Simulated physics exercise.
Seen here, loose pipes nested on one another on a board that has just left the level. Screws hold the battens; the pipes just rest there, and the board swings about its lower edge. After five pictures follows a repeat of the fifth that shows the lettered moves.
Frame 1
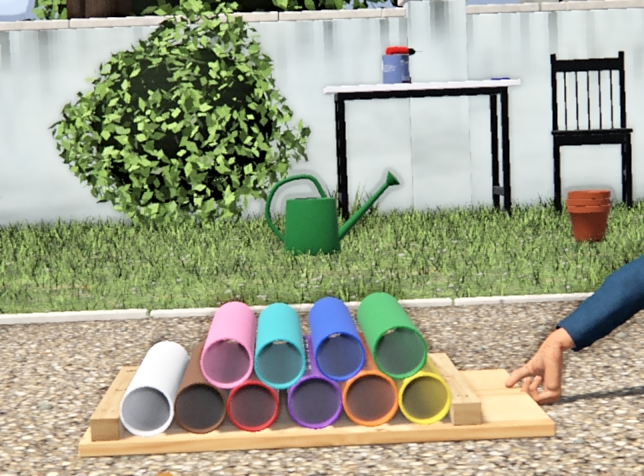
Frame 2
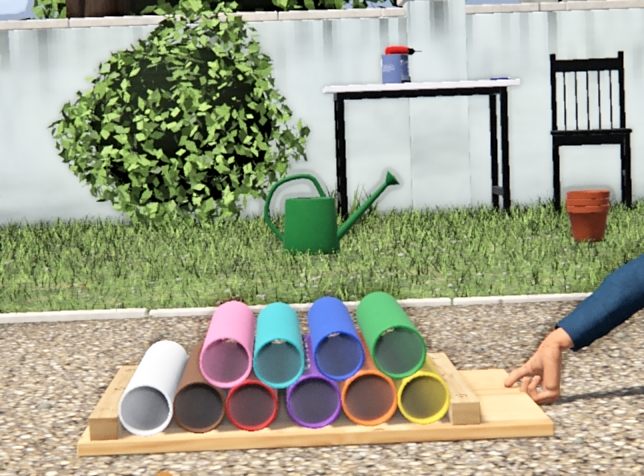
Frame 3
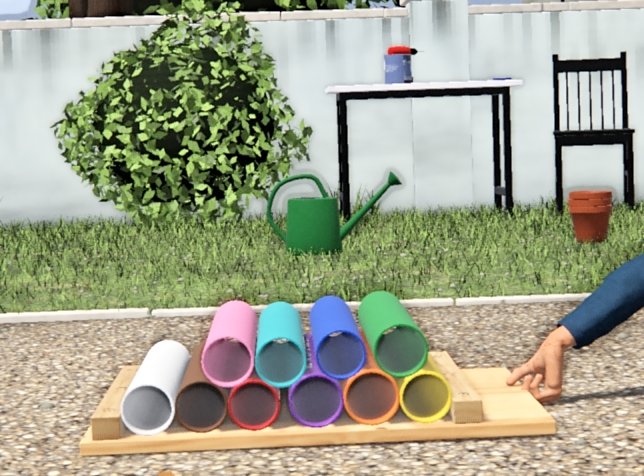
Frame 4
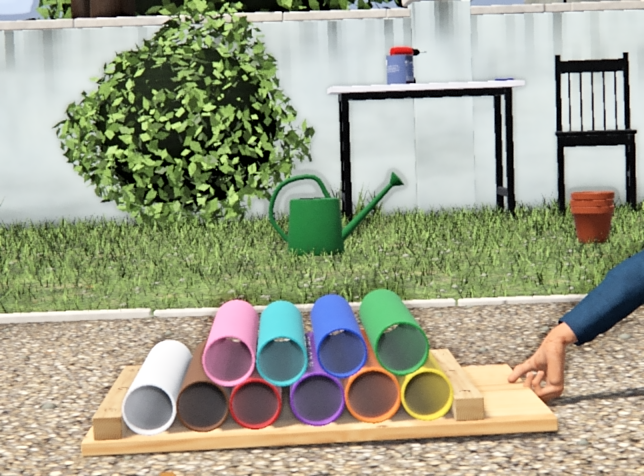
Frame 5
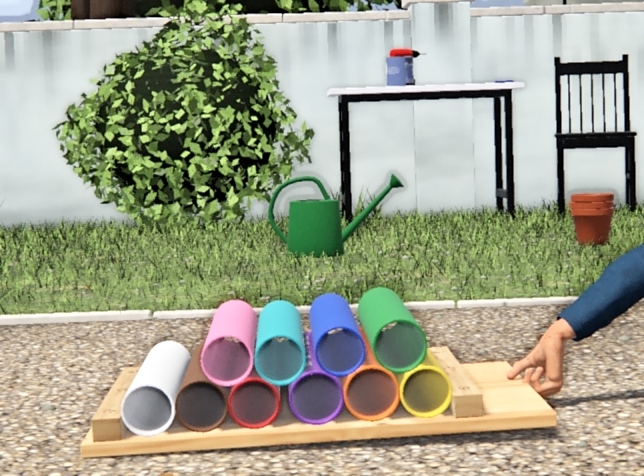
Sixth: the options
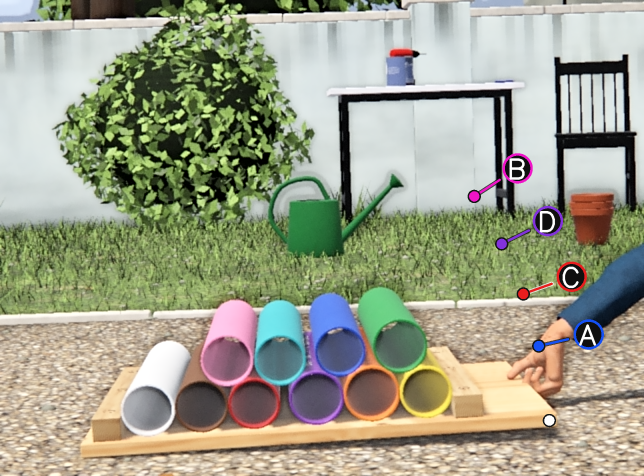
A stack of coloured pipes barely moves on a wooden board set on gravel, the view shifting only slightly, while a hand at the right keeps its fingers on the board's end, with a green watering can behind.
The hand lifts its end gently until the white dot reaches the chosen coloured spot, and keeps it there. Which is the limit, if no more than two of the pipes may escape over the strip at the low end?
Raise it to D.
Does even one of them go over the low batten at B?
Yes.
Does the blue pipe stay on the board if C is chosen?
Yes, with C.
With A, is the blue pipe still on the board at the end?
Yes.
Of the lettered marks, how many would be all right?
Three of them.
On the marked copy, A at (539, 346); B at (474, 197); C at (523, 294); D at (502, 244); the white dot at (550, 421).
Taking D. A third of the way, board at 15°.
Two thirds of the way, board at 24°.
When it is over, board at 24°, none over the low batten.
As for the rest, A none over the low batten; B three over the low batten (blue, pink, turquoise); C none over the low batten.
